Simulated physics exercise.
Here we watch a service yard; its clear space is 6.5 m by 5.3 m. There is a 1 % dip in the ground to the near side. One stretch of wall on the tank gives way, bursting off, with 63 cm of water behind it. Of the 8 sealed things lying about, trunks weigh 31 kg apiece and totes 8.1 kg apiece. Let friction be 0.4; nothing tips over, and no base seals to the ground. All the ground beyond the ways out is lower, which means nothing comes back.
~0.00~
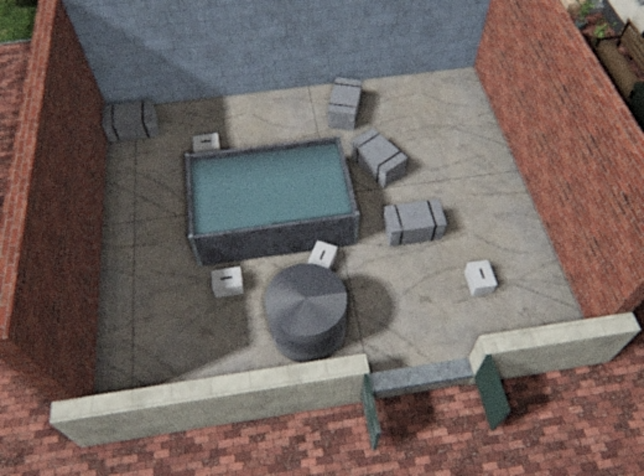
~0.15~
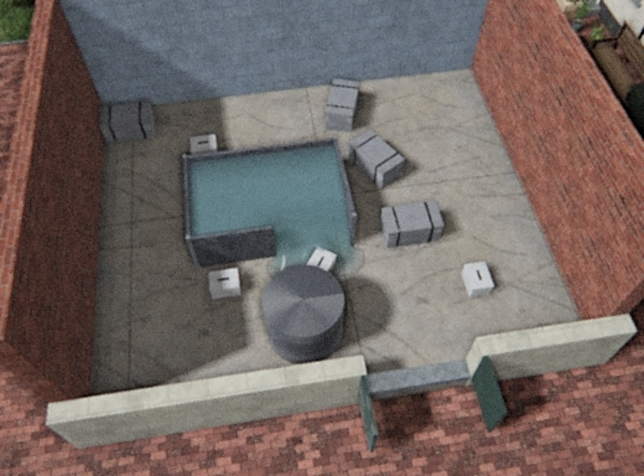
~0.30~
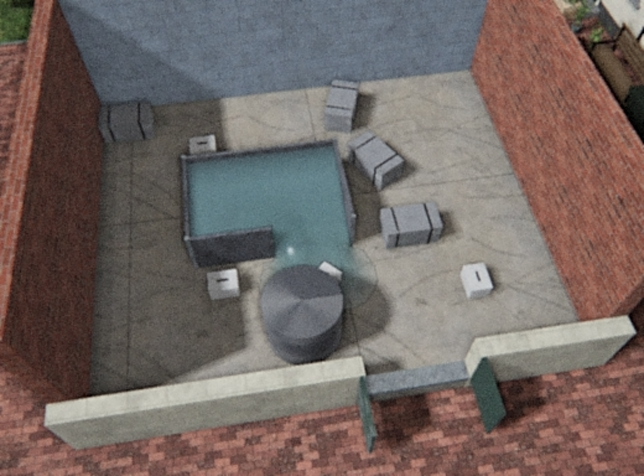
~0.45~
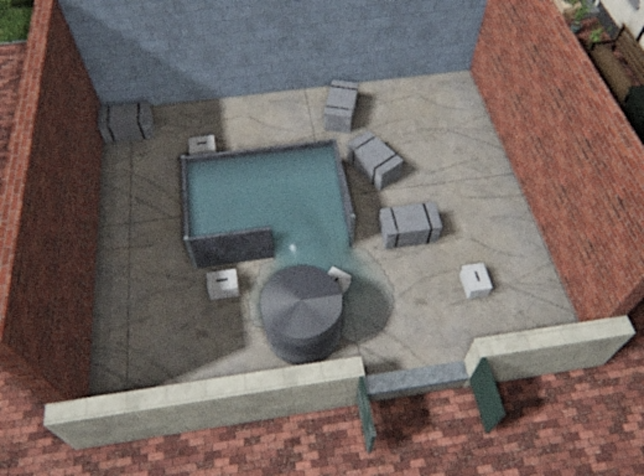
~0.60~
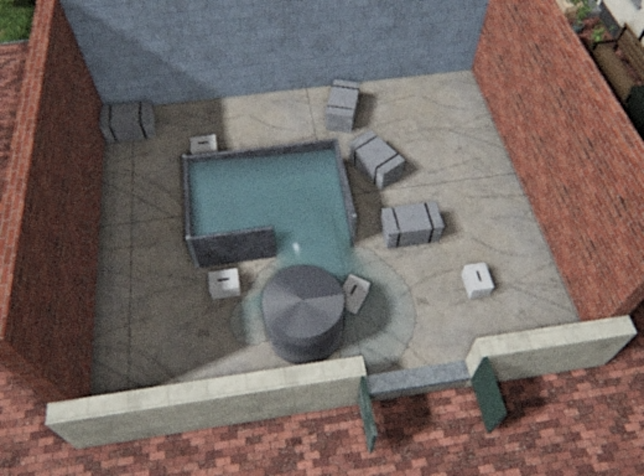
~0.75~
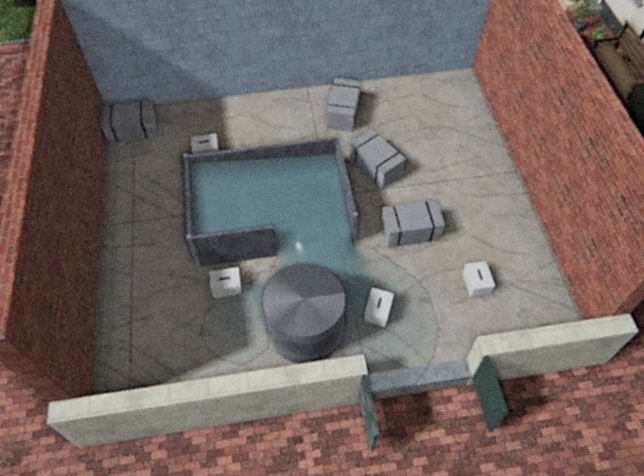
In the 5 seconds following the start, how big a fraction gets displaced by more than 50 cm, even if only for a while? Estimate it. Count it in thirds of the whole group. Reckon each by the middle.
By the time shown, one third up to two thirds will have gone that far.
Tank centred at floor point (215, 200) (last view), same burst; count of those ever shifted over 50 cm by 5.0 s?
Result: 3 of them.
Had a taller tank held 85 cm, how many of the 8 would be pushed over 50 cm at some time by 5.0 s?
With that change, 3 of them.
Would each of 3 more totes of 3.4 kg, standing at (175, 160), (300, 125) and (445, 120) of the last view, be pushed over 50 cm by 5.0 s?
So it's stays below, then stays below, then gets above.
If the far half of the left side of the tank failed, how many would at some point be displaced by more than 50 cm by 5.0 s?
The answer then is 1.
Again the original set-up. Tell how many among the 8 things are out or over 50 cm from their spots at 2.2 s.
By that time the total stands at 2.
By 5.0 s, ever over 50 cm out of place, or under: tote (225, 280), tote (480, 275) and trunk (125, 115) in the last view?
Well, in that order it's topping it, topping it, not reaching it.
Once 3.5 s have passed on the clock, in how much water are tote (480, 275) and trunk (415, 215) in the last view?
First roughly 5 cm, second roughly 0 cm.
After 1.1 s 1 of 8 are over 50 cm from their spots; 0 afloat.
After 2.2 s 2 of 8 are over 50 cm from their spots; 0 afloat.
After 3.5 s 3 of 8 are over 50 cm from their spots; 0 afloat.
After 5.0 s 3 of 8 are over 50 cm from their spots, and 3 have been at some point; 0 afloat.
